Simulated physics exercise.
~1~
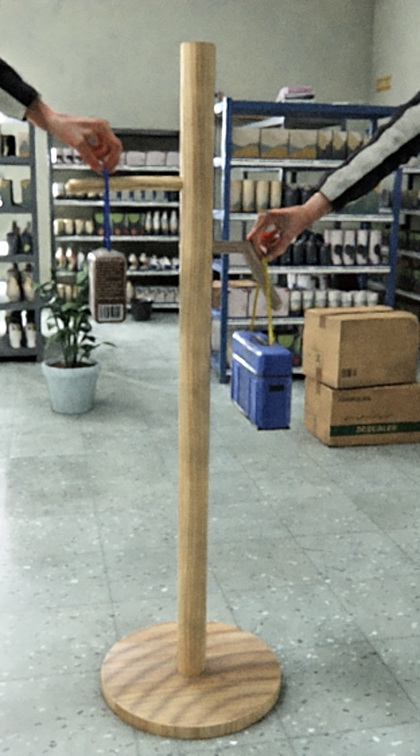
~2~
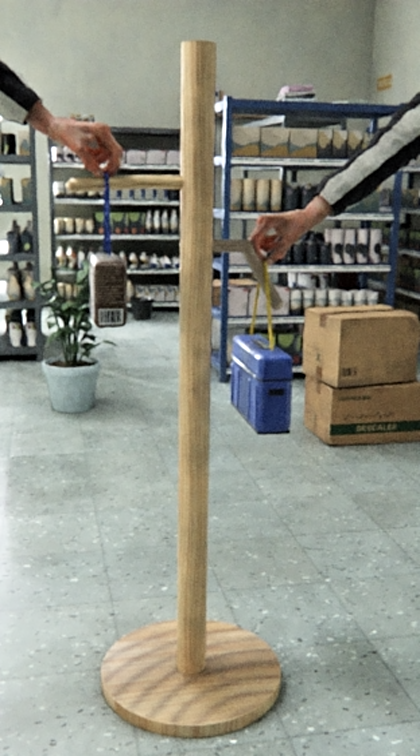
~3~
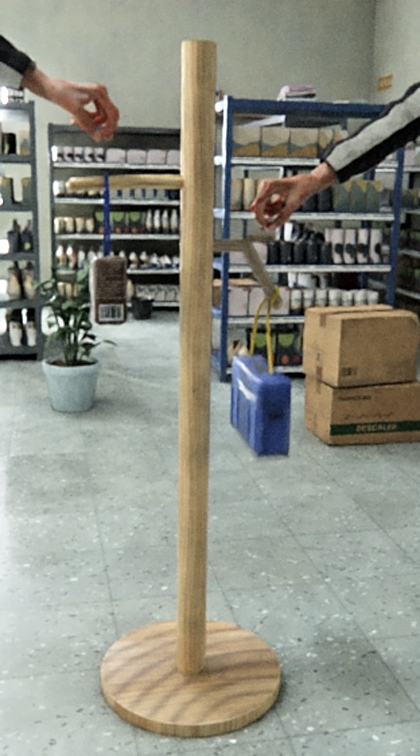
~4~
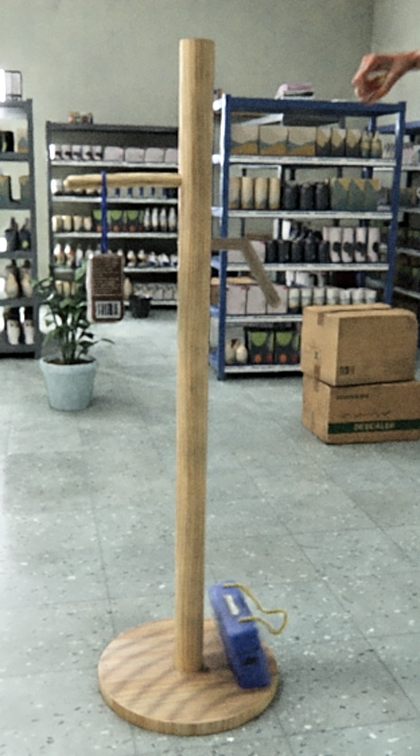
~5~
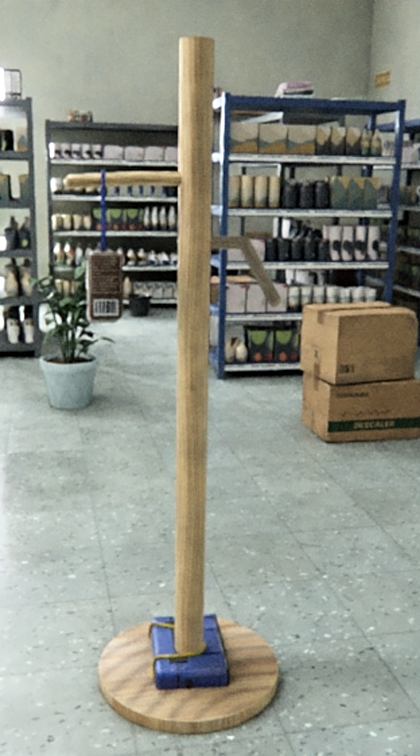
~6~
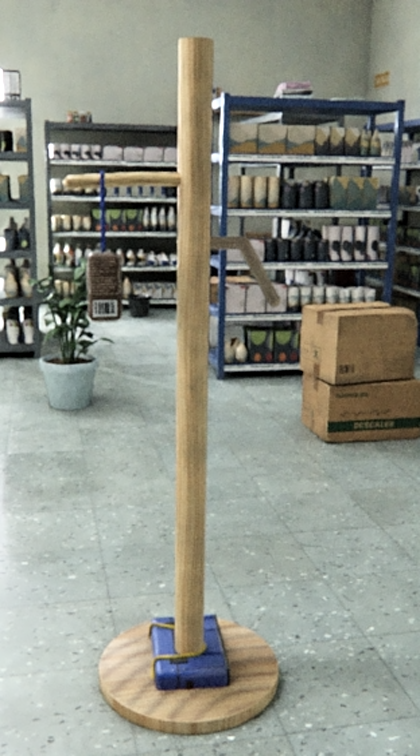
In a storeroom, hands releasing a brown pouch and blue case on a wooden stand, the pouch hanging, the case dropping onto the base.
